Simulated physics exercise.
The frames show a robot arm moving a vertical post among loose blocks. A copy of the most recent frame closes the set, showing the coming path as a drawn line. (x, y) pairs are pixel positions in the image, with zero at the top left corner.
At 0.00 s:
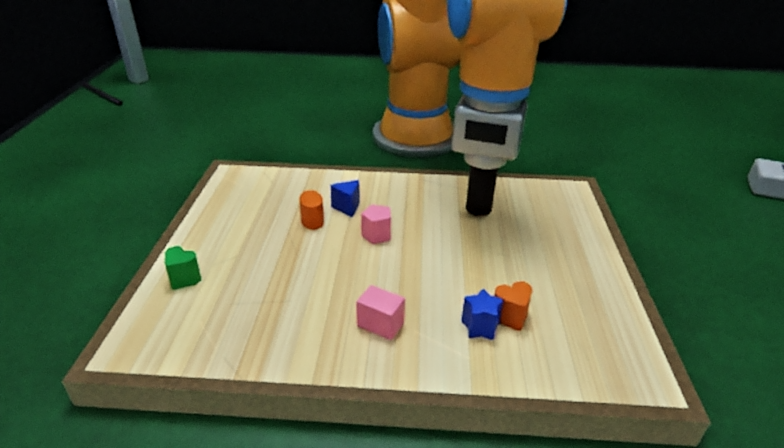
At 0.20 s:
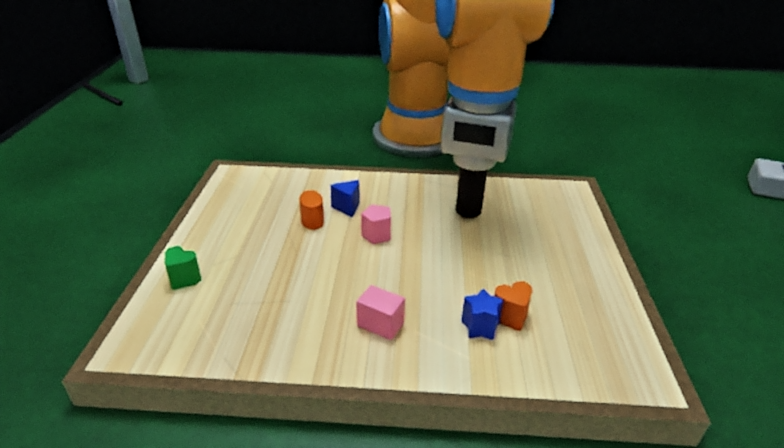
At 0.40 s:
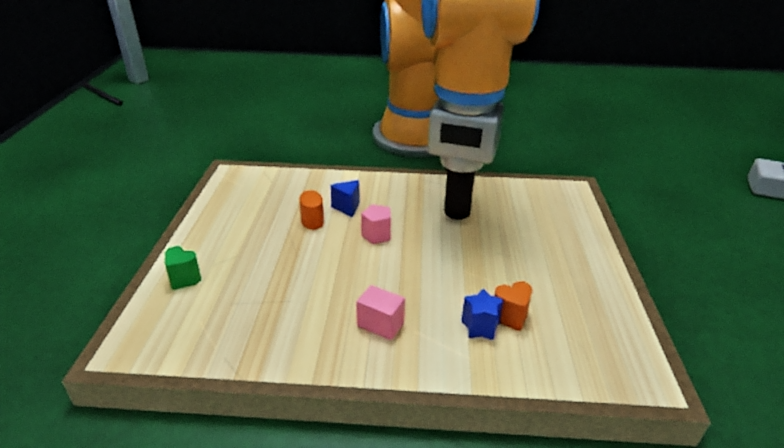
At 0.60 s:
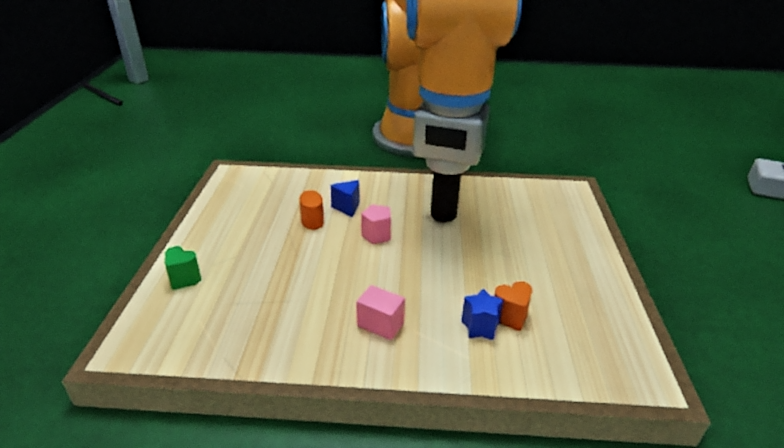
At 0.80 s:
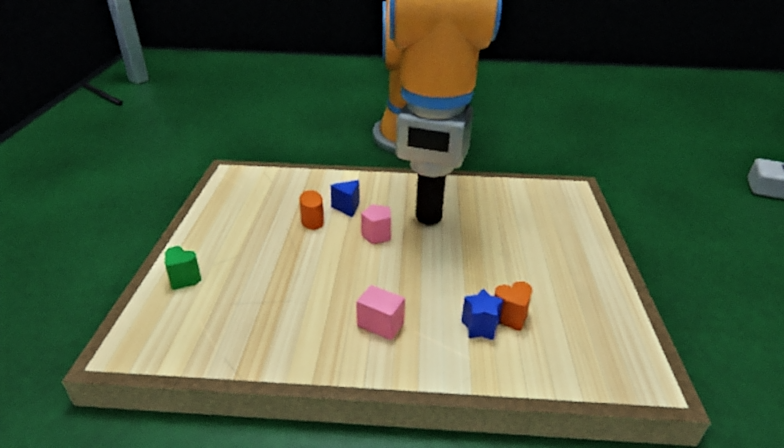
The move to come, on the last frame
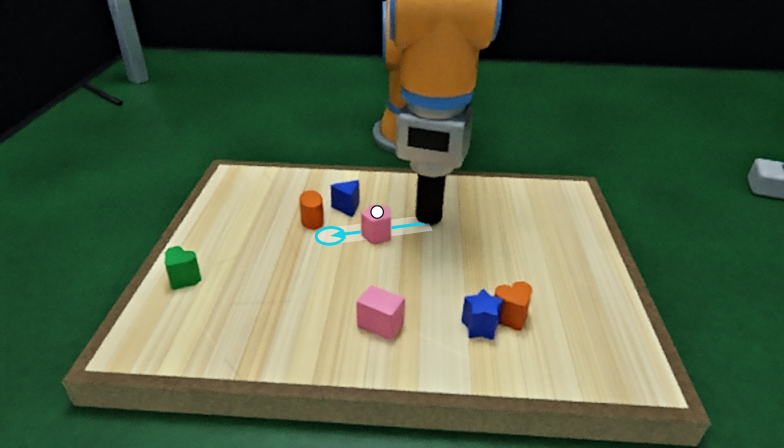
To begin with, an orange robot arm holds a dark vertical post over the back of a wooden board, right of a pink block, a blue triangular piece and an orange block. The arm then slides the post steadily left, closer to the pink block, while all the loose blocks stay still.
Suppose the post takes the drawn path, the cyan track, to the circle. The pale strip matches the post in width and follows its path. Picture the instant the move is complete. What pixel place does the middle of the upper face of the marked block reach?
Its top middle will sit at (340, 228).
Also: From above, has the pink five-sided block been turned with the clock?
No
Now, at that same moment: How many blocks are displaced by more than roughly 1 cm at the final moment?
Of all the blocks, just one travels more than a centimetre.
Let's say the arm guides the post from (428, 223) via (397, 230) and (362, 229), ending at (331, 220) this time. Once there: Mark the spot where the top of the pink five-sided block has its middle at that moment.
At roughly (343, 220).
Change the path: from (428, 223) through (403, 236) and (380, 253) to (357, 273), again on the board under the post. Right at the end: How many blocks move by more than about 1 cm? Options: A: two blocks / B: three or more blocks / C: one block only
Letter C.
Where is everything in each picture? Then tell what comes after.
The first frame shows tip of the post (479, 209), middles of tops, orange oval block (311, 198), pink five-sided block (377, 212).
The second frame shows post (469, 211), nothing pushed.
The third frame shows post (457, 212), nothing pushed.
The fourth frame shows post (444, 215), nothing pushed.
The fifth frame shows post (429, 217), orange oval block (311, 198), pink five-sided block (377, 212).
The line goes in a line from (428, 223) to (330, 236); the dot is on the pink five-sided block.
What follows on the original path. One third of the way, post (396, 221); pink five-sided block (372, 214).
Two thirds of the way, post (363, 226); pink five-sided block (349, 223), turned 65° anticlockwise.
At the end, post (330, 230); orange oval block unmoved; pink five-sided block (340, 228), turned 100° anticlockwise.
